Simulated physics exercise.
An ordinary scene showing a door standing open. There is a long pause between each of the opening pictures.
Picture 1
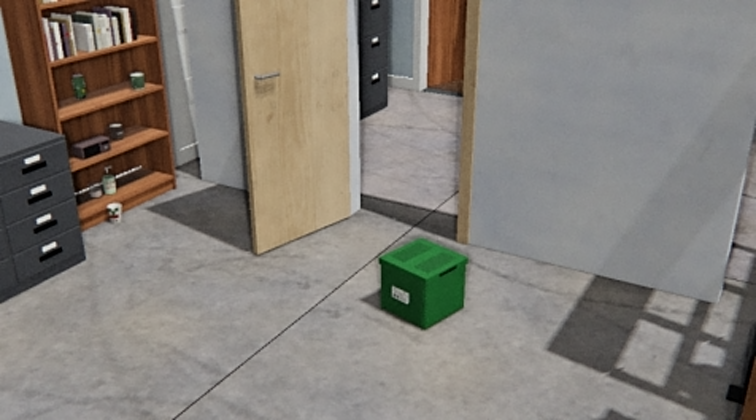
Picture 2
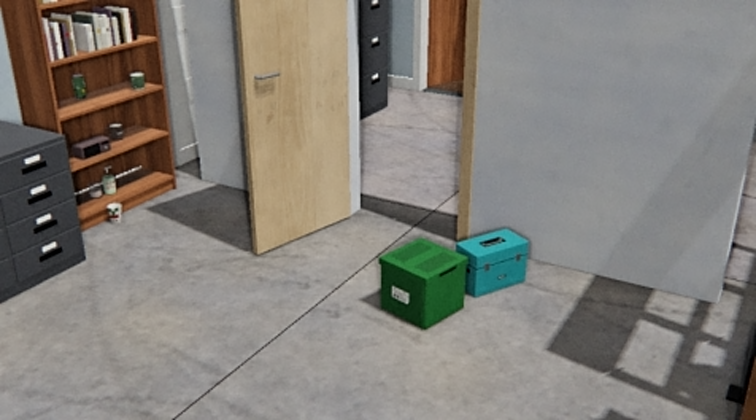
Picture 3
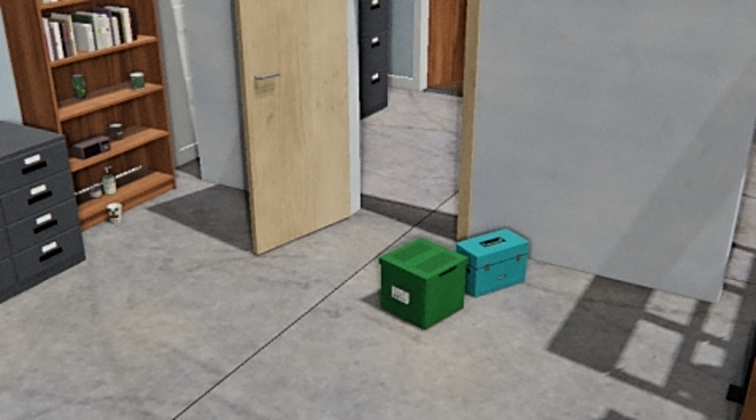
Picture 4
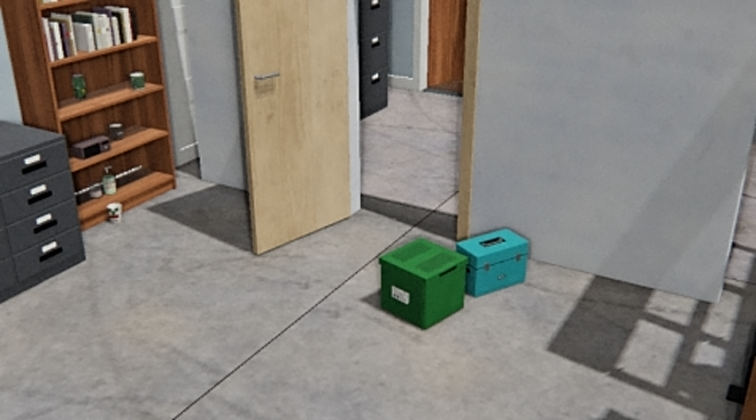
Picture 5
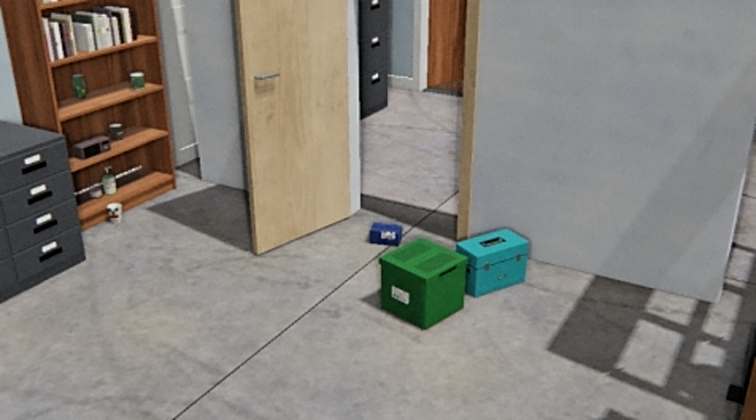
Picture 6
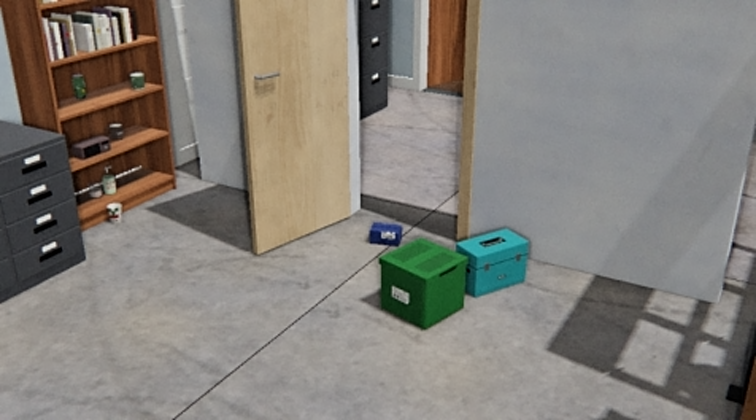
The footage shows a green tote on the floor near a wide-open, motionless door; a turquoise toolbox appears to its right, and later a small blue box appears behind the tote, with nothing seen moving.
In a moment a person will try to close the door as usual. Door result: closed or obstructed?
Closed.
Then, 0.80 s on from there, open by 66°.
Then, 1.30 s on from there, open by 29°; blue box shifted a little near (402, 231).
Then, 1.60 s on from there, open by 7°; blue box shifted about its own width near (421, 226).
In the end, open by 0°; moved from the start, blue box; the other 2 unmoved. At the end, from the last picture's camera, blue box near (430, 219).
